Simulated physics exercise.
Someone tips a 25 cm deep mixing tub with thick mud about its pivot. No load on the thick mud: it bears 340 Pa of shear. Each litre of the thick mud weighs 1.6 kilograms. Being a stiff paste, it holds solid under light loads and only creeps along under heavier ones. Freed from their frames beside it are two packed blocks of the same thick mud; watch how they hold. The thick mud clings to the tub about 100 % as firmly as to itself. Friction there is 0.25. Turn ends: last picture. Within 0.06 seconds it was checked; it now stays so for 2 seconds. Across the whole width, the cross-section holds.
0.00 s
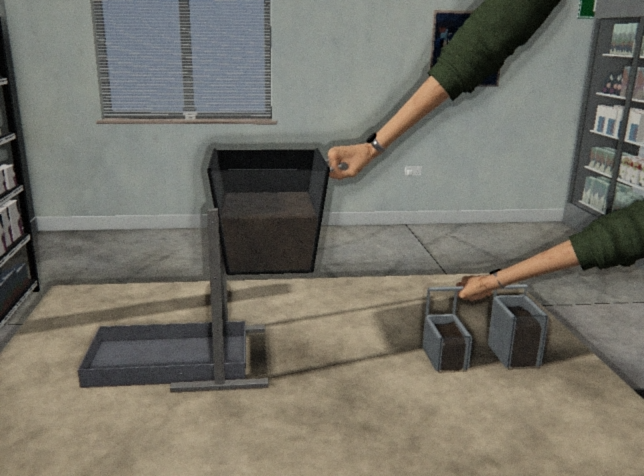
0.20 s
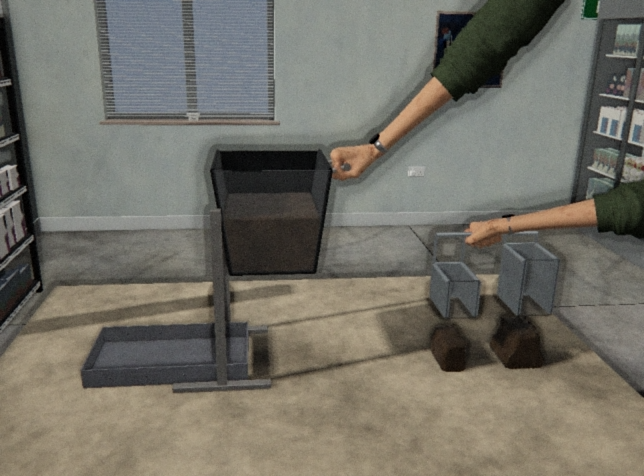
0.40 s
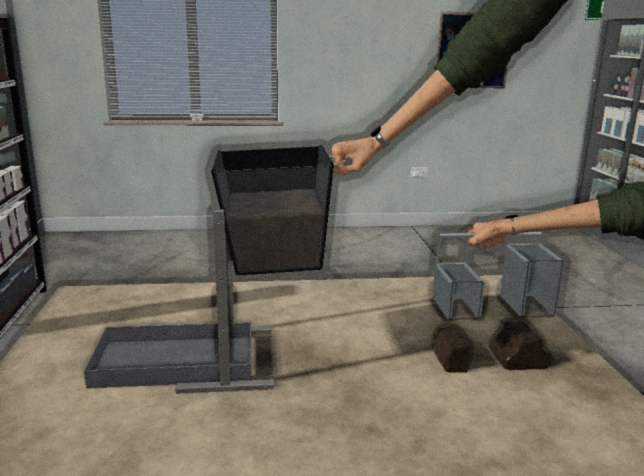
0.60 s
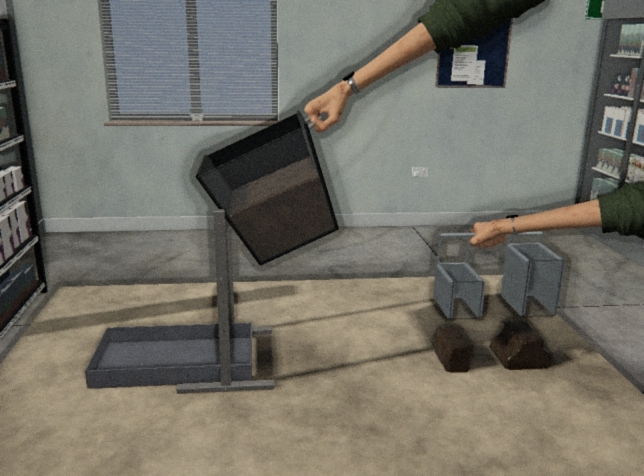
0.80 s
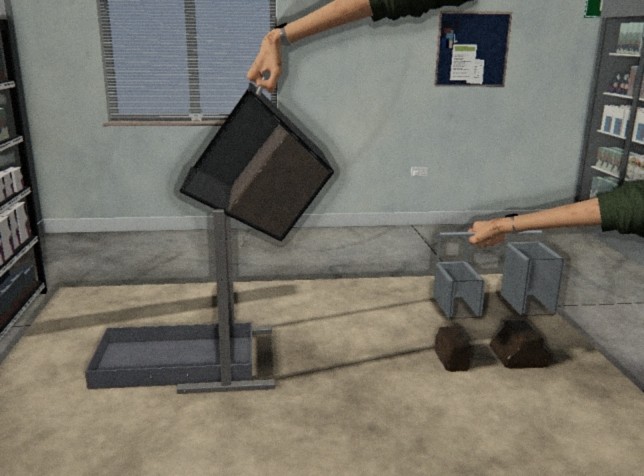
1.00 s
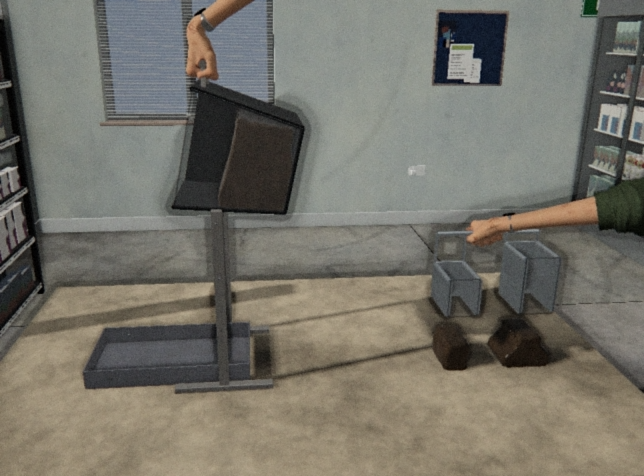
In this clip, one hand lifts paired gray molds off two dark mud blocks on the right, which settle slightly, the larger more; another hand then steadily tips a dark tub of thick mud leftward on its upright stand.
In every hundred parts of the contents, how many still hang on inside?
About 84 in every hundred.
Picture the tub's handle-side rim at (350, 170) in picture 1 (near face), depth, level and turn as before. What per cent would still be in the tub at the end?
The tub would end up holding some 60 % of it.
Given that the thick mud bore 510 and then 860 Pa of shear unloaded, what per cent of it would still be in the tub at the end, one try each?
In turn about 100 %, 100 %.
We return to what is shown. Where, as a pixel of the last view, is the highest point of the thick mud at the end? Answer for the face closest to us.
Around (238, 162).
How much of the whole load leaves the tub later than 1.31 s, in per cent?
Later share of the load: Approx. 10 %.
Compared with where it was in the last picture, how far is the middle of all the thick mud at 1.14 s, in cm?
Something like 4 cm, I'd say.
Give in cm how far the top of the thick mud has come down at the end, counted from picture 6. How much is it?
About 9 cm.
After 1.14 s, the tub is at 78 degrees and holds 100 %.
After 1.31 s, the tub is at 78 degrees and holds 93 %.
After 1.48 s, the tub is at 78 degrees and holds 85 %.
After 1.65 s, the tub is at 78 degrees and holds 84 %.
After 3.00 s, the tub is at 78 degrees and holds 84 %.
